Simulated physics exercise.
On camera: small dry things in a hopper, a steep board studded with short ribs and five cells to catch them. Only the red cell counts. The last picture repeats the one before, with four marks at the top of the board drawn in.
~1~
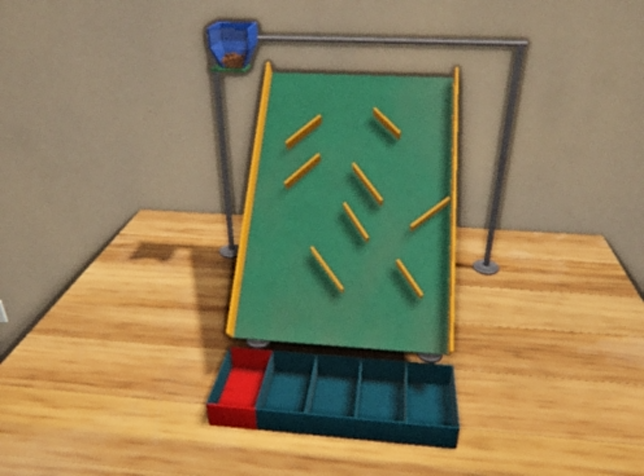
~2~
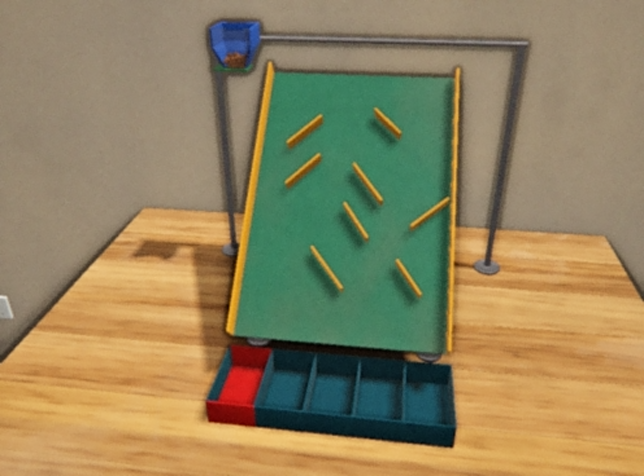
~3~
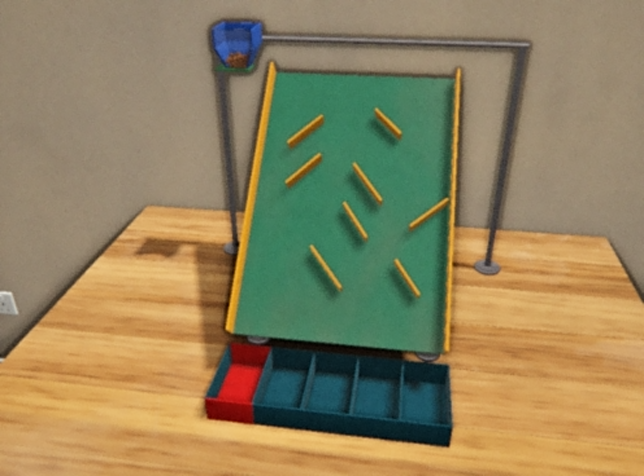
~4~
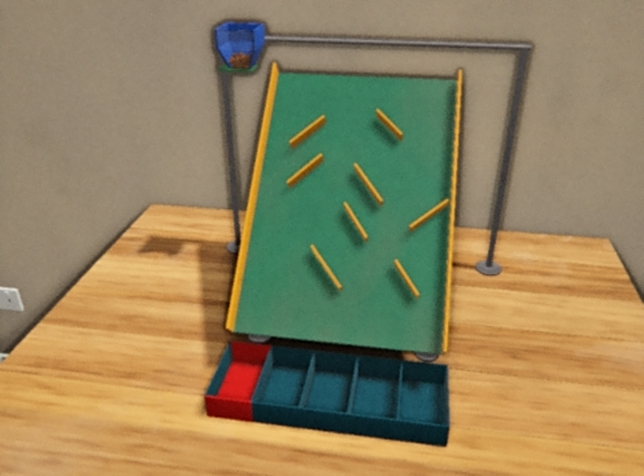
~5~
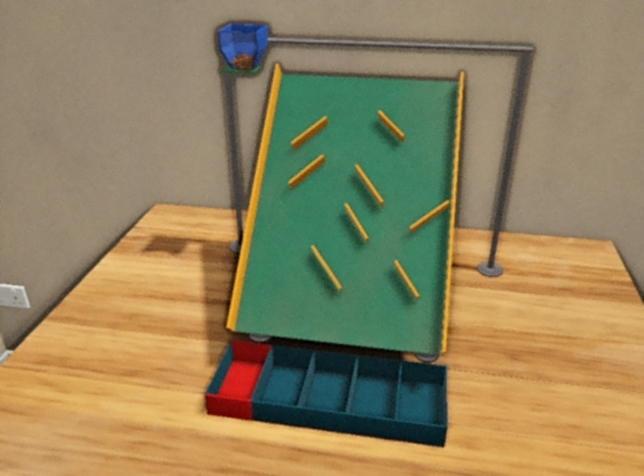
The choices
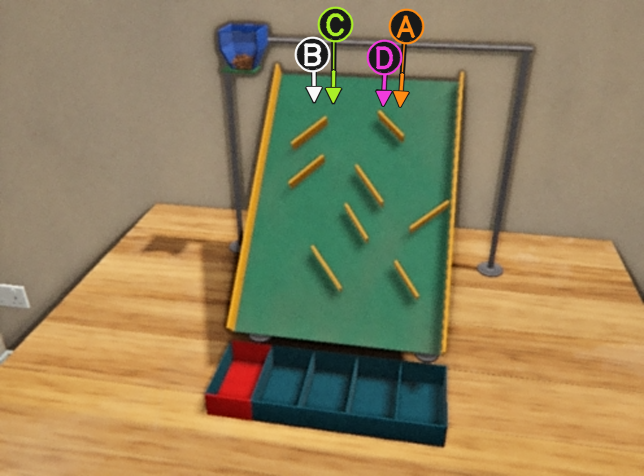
A green board with orange ribs stands above a five-cell tray, and nothing on it moves.
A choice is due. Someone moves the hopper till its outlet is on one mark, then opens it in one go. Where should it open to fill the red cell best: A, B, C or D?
Mark B.
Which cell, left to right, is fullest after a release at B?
The first.
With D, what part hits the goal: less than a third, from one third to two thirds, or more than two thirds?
Mark D gives less than a third.
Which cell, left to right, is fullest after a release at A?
It is the third one.
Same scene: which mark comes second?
C it is.
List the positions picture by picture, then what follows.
The first picture shows hopper (235, 58), cereal balls, door shut.
The second picture shows ribs (287, 142) to (321, 115), (375, 108) to (400, 133), (286, 183) to (320, 154).
The third picture shows ribs (354, 163) to (381, 200), (344, 202) to (366, 237), (410, 226) to (448, 199).
The fourth picture shows ribs (312, 245) to (340, 287), (395, 260) to (418, 295).
The fifth picture shows red cell (229, 406), number 1 of 5 from the left.
On the marked copy, mark A meets the board at (400, 101); mark B meets the board at (314, 96); mark C meets the board at (333, 97); mark D meets the board at (383, 100).
With A, just a few in the red cell, the larger part in other cells, just a few held on the board, about a tenth outside the box.
With B, the larger part in the red cell, about a tenth in other cells, about a tenth outside the box.
With C, roughly half in the red cell, roughly half in other cells, just a few held on the board, just a few outside the box.
With D, just a few in the red cell, almost all in other cells, just a few outside the box.
